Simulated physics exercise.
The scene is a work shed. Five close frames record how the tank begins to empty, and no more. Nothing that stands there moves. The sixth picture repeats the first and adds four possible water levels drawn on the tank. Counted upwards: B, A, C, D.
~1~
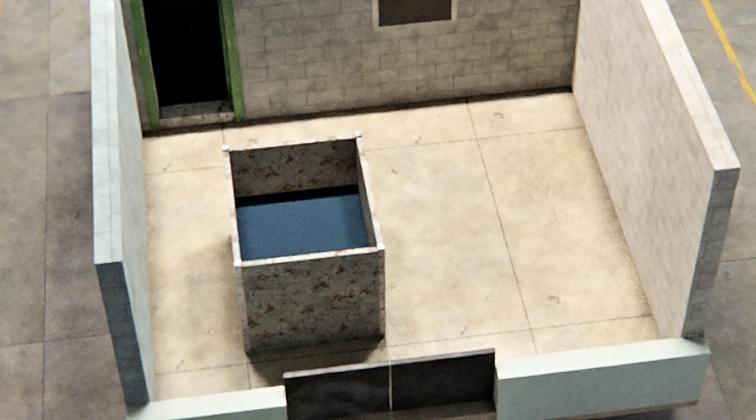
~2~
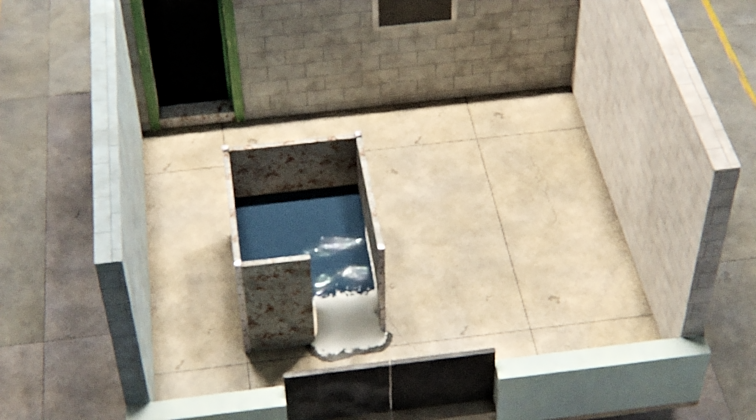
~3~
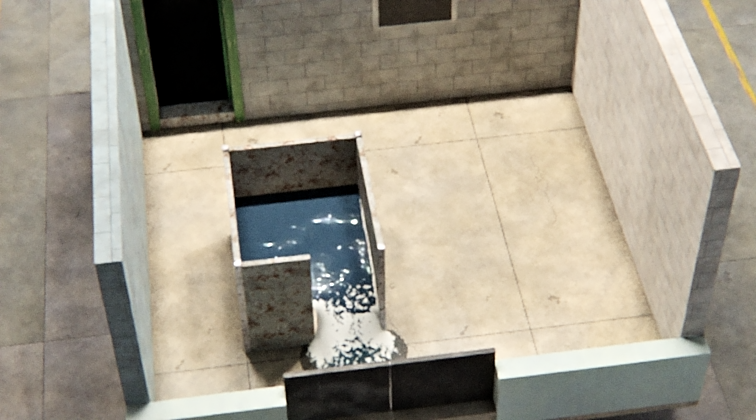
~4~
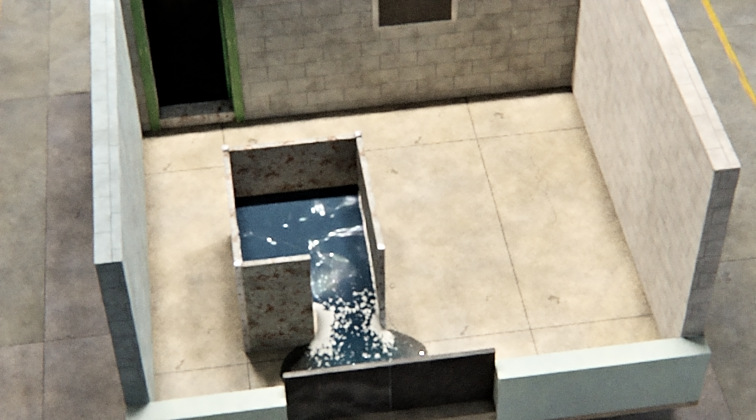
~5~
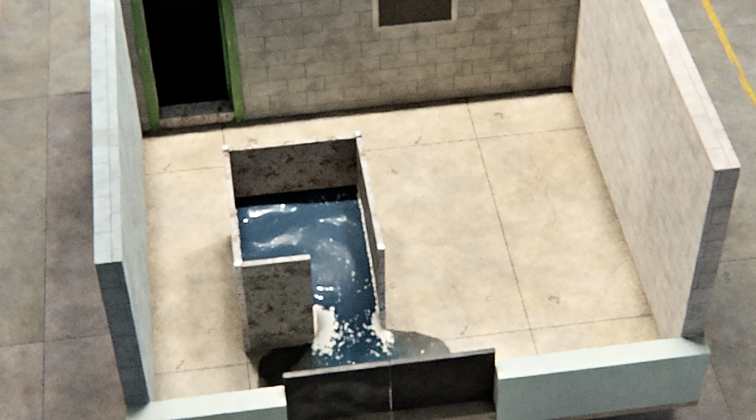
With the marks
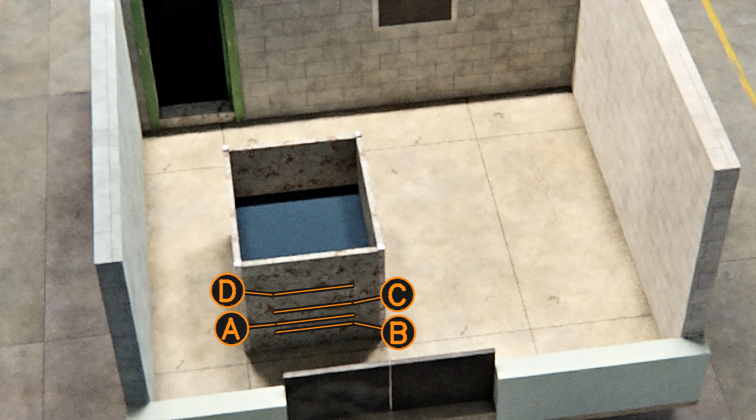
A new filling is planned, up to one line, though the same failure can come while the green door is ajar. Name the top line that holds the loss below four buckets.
Take D.
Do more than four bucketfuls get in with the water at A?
No.
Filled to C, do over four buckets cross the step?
No, that is safe.
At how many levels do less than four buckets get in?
All of them.
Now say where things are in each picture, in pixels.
Water in the tank at rest, its middle at (304, 244); foot of the green doorway at (198, 125); shut gate at (390, 370), in the first frame.
In the second frame, 1 % of the ground under water, visible out to (384, 340).
In the third frame, 3 % of the ground under water, visible out to (383, 329).
In the fourth frame, 5 % of the ground under water, visible out to (390, 337).
In the fifth frame, 8 % of the ground under water, visible out to (293, 347).
In orange, A at (314, 319); B at (315, 327); C at (313, 307); D at (312, 290); from the bottom up B, A, C, D.
If A is chosen, nothing gets over.
If B is chosen, nothing gets over.
If C is chosen, nothing gets over.
If D is chosen, a bucket or two gets in.
